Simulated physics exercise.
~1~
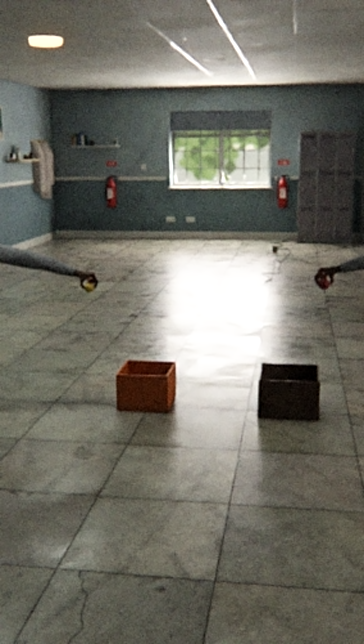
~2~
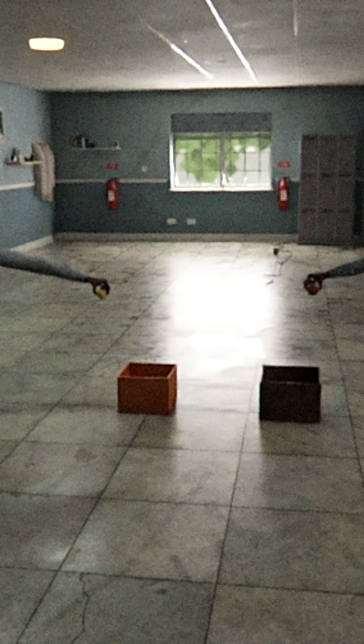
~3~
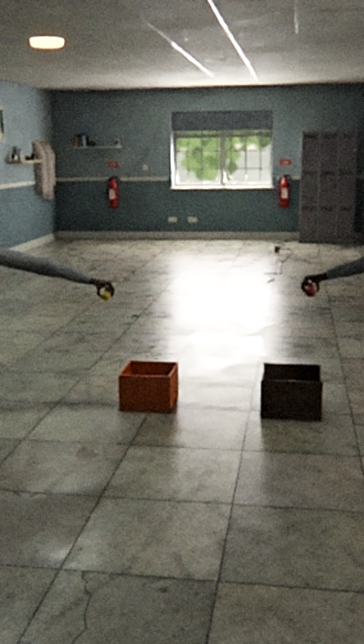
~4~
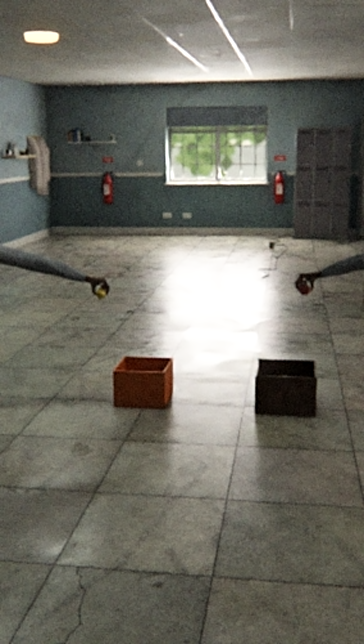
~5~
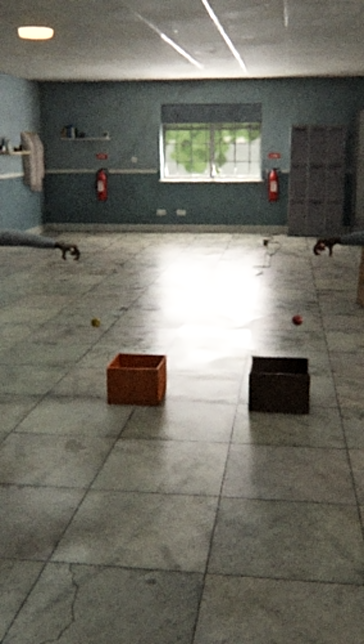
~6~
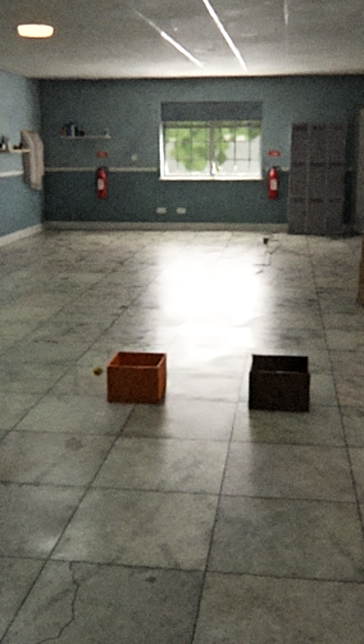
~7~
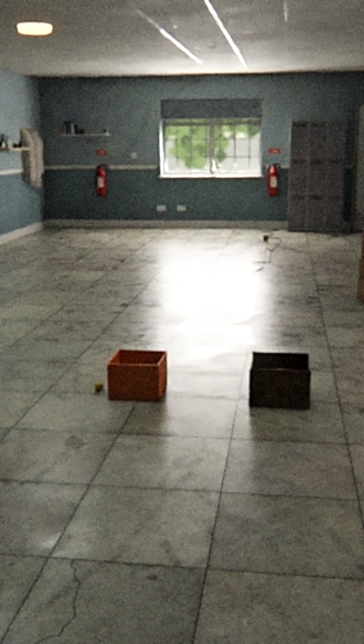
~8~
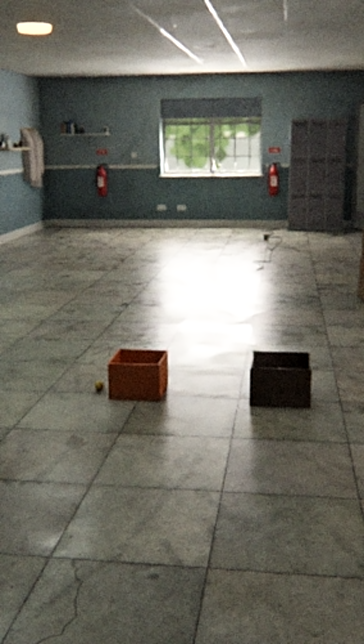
The clip opens on a dim, tiled room with a bright window at the back, where a hand reaches in from each side, the left one holding a lemon and the right one a red apple. Below them, an orange-brown basket and a dark crate sit on the floor. The hands shift slightly inward, then let go and draw back as both fruits fall. The apple drops into the dark crate and disappears from view. The lemon comes down just left of the basket, misses the opening, and ends at rest on the floor beside it.
